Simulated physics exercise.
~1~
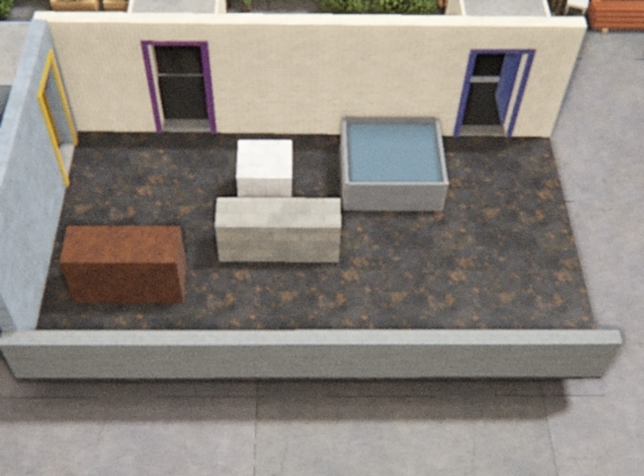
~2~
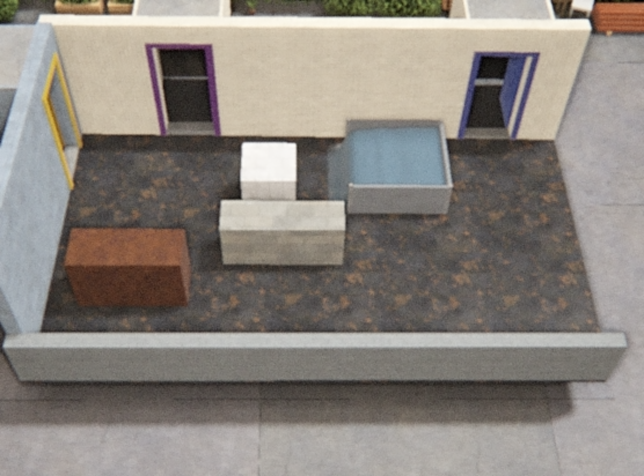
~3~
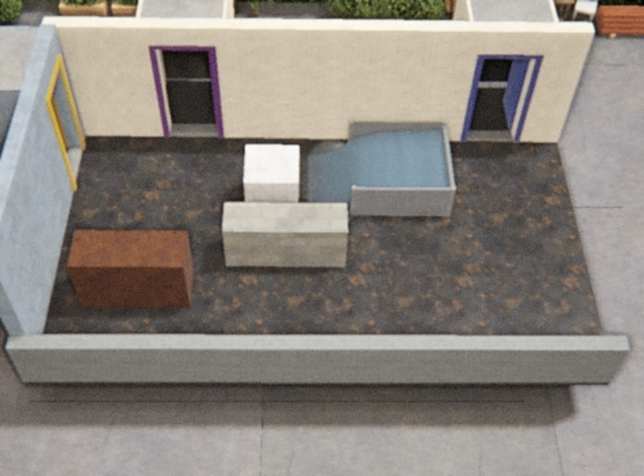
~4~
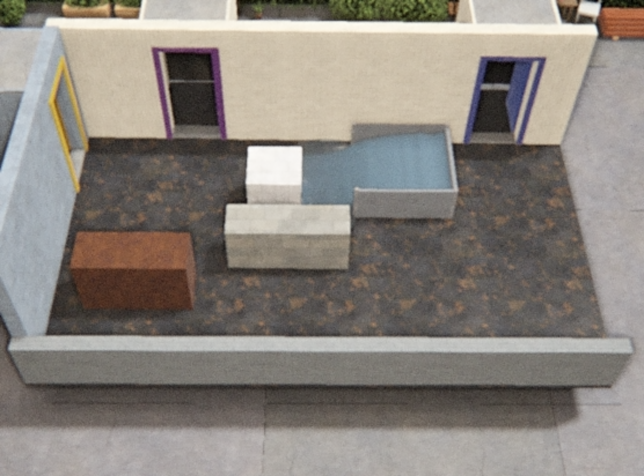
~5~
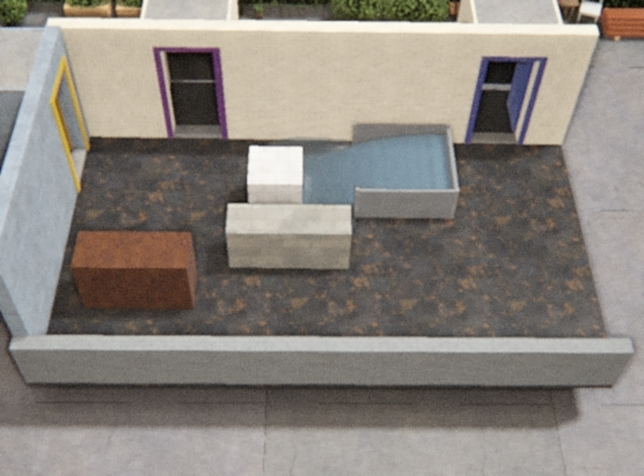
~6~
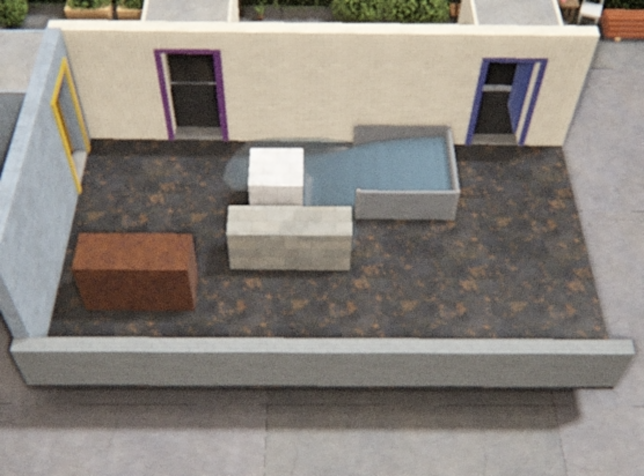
Water poured out of the open left side of a gray tank in a walled yard, spread left across the dark ground to a white block, then crept around behind it.
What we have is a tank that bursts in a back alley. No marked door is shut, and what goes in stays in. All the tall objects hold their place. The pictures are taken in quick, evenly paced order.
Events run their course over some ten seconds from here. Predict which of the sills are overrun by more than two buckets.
Result: Purple door: Two buckets at most; yellow door: Over two buckets; blue door: Two buckets at most.
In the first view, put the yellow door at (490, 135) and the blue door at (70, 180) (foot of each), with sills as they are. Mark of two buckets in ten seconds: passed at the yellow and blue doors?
Yellow: Comes in low; blue: Comes in high.
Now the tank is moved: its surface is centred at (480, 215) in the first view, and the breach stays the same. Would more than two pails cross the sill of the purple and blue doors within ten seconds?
Door check - purple one: Falls short; blue one: Falls short.
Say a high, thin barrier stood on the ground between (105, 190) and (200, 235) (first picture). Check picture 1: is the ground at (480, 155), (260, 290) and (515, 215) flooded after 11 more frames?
Reading the points as listed, I get left untouched, then left untouched, then left untouched.
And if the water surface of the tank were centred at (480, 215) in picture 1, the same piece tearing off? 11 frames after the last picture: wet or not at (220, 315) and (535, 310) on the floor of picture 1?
Soaked, bone-dry.
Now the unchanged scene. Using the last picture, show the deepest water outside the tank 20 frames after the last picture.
Somewhere near (81, 185).
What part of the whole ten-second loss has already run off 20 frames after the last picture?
Note - share reached: 35 %.
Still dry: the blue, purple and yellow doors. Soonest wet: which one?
Answer: The purple one.
A moment on, water covers 20 % of the floor; the purple door wet at the sill, nothing in, the yellow door not reached, the blue door not reached.
Next, water covers 35 % of the floor; the purple door under two buckets in, the yellow door under two buckets in, the blue door not reached.
Then, water covers 50 % of the floor; the purple door under two buckets in, the yellow door far over two buckets in, the blue door not reached.
Later, water covers 50 % of the floor; the purple door under two buckets in, the yellow door far over two buckets in, the blue door wet at the sill, nothing in.
In the end, water covers 70 % of the floor; the purple door under two buckets in, the yellow door far over two buckets in, the blue door wet at the sill, nothing in.
